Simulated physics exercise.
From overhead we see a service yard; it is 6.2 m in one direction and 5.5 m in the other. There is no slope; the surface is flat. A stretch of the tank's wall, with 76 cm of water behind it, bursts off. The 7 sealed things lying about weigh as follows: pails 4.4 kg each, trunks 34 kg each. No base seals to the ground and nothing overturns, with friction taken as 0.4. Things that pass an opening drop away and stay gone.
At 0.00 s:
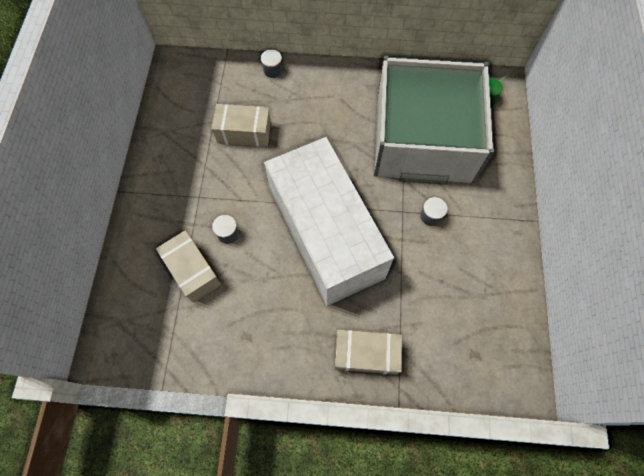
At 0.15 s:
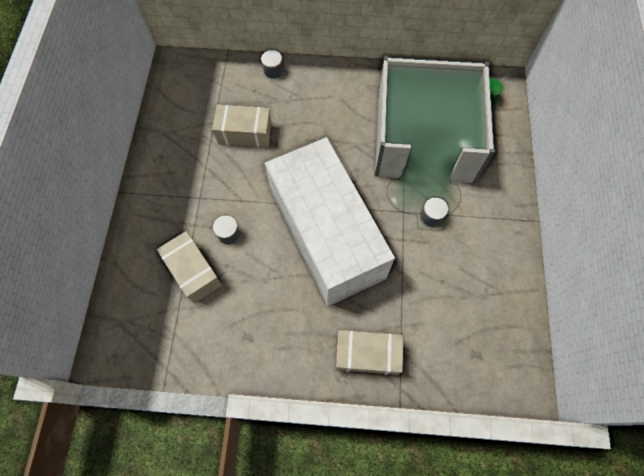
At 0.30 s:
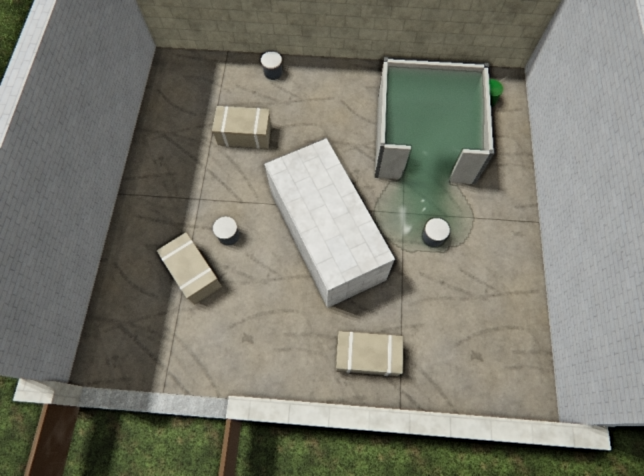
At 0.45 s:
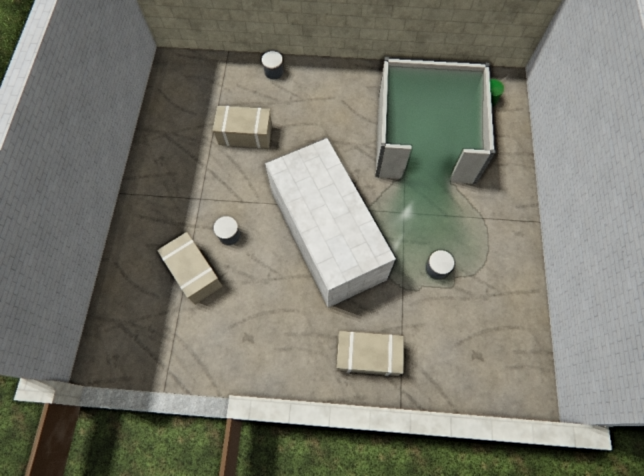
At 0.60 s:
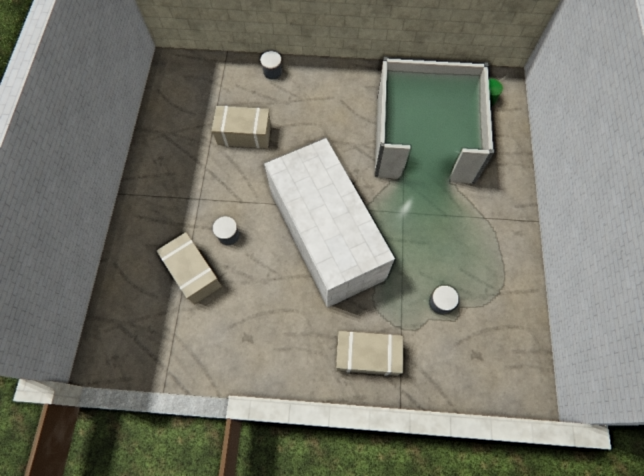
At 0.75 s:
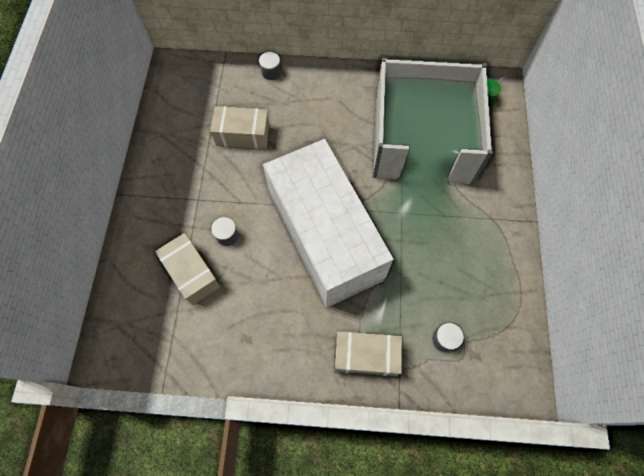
Green water poured out of the opened front of a tank and spread across the yard floor, pushing one pail toward the front wall, while the other pails, the trunks and the big white block stayed put.
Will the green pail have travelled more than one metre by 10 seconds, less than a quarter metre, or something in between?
More than one metre.
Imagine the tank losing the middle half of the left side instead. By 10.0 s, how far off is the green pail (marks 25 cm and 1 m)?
What happens next is that the green pail does not really budge.
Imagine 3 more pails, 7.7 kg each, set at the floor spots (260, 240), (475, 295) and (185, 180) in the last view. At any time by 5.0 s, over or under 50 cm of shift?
Order as asked - not as far, farther, not as far.
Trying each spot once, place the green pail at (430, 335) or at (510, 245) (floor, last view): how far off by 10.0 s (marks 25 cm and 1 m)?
Run one, it gets swept far; run two, it gets swept far.
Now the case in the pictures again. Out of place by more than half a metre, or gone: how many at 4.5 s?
At that moment it comes to 2.
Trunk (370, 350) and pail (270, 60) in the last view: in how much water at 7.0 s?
Close to 4 and 1 centimetres.
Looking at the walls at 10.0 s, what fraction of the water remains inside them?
I'd say some 92 percent hasn't gone yet.
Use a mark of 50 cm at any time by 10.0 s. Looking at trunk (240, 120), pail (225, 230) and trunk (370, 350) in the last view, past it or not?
In turn: Short of it, more, past it.
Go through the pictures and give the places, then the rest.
The green pail at (493, 87) rests on the ground; water covers 2.0 m2; 0 of 7 have shifted, in the first frame.
The green pail at (493, 87), on the bottom; 2.5 m2 under water; 0 of 7 have shifted, in the second frame.
The green pail at (493, 88) rests on the ground; water covers 3.2 m2; 1 of 7 have shifted, in the third frame.
The green pail at (494, 87) rests on the ground; water covers 4.2 m2; 1 of 7 have shifted, in the fourth frame.
The green pail at (493, 87), on the bottom; 5.2 m2 under water; 1 of 7 have shifted, in the fifth frame.
The green pail at (491, 88) rests on the ground; water covers 6.4 m2; 1 of 7 have shifted, in the sixth frame.
After 2.0 s the green pail is near (491, 88), 0.0 m from its start, aground; 0 of 7 are out; 1 afloat.
After 4.5 s the green pail is near (491, 85), 0.1 m from its start, aground; 0 of 7 are out; 1 afloat.
After 7.0 s the green pail is near (414, 73), 1.2 m from its start, afloat; 0 of 7 are out; 2 afloat.
After 10.0 s the green pail is near (264, 67), 3.6 m from its start, aground; 0 of 7 are out; 1 afloat.
